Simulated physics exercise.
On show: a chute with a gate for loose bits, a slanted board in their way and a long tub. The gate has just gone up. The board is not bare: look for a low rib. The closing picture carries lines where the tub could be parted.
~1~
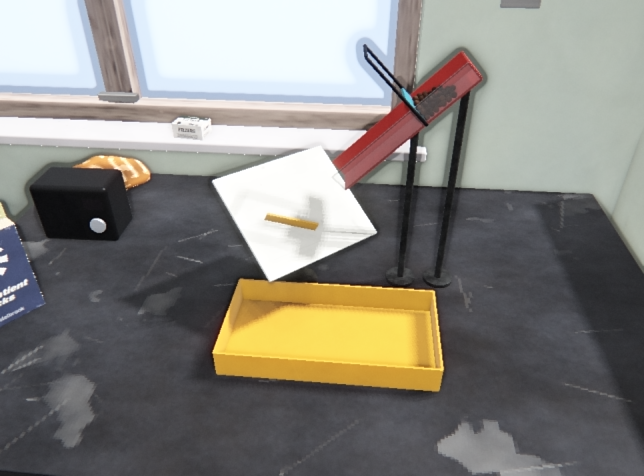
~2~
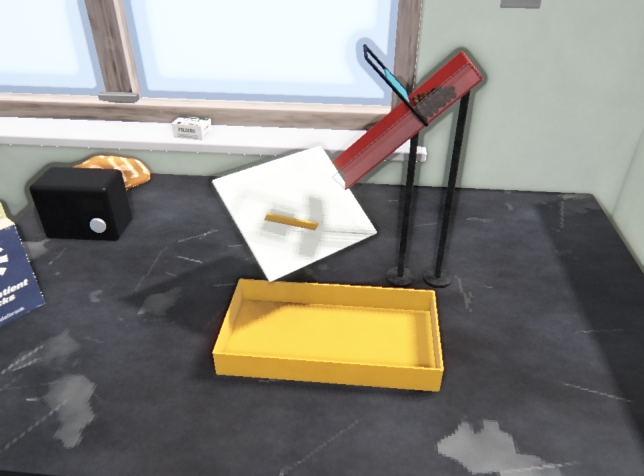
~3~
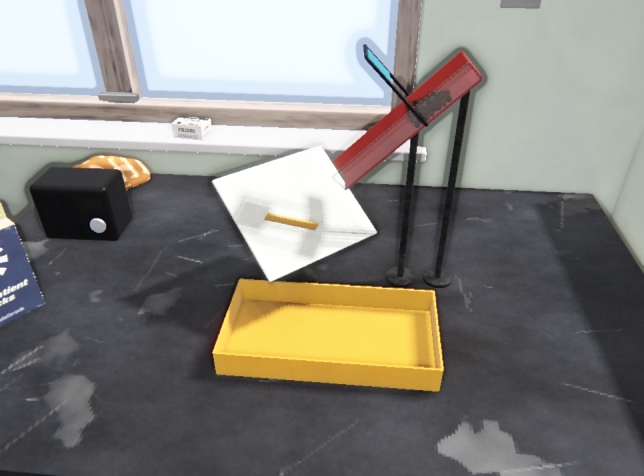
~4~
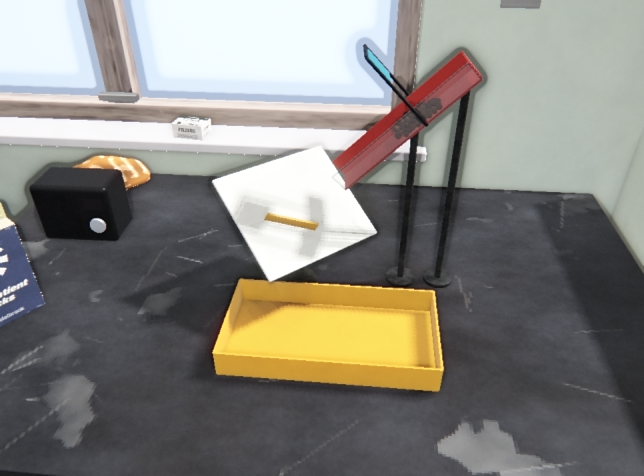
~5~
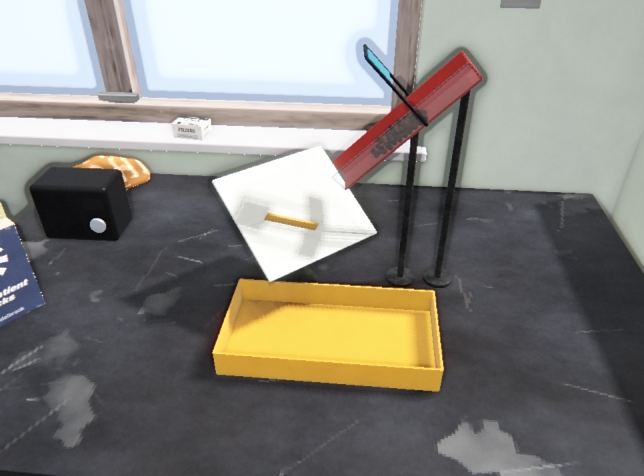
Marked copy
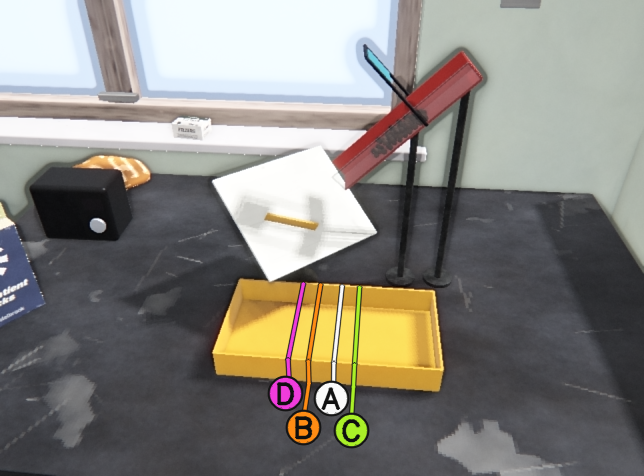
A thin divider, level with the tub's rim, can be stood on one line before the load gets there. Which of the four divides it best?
It is C.
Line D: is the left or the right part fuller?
More lands on the right.
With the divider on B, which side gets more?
The right side.
On the marked copy, line A crosses the front rim at (333, 362); line B crosses the front rim at (308, 360); line C crosses the front rim at (354, 363); line D crosses the front rim at (288, 358).
If A is chosen, of what is caught, about a quarter on the left of the divider, most on the right.
If B is chosen, of what is caught, a small part on the left of the divider, nearly all on the right.
If C is chosen, of what is caught, about two thirds on the left of the divider, about a third on the right.
If D is chosen, of what is caught, a stray few on the left of the divider, nearly all on the right.
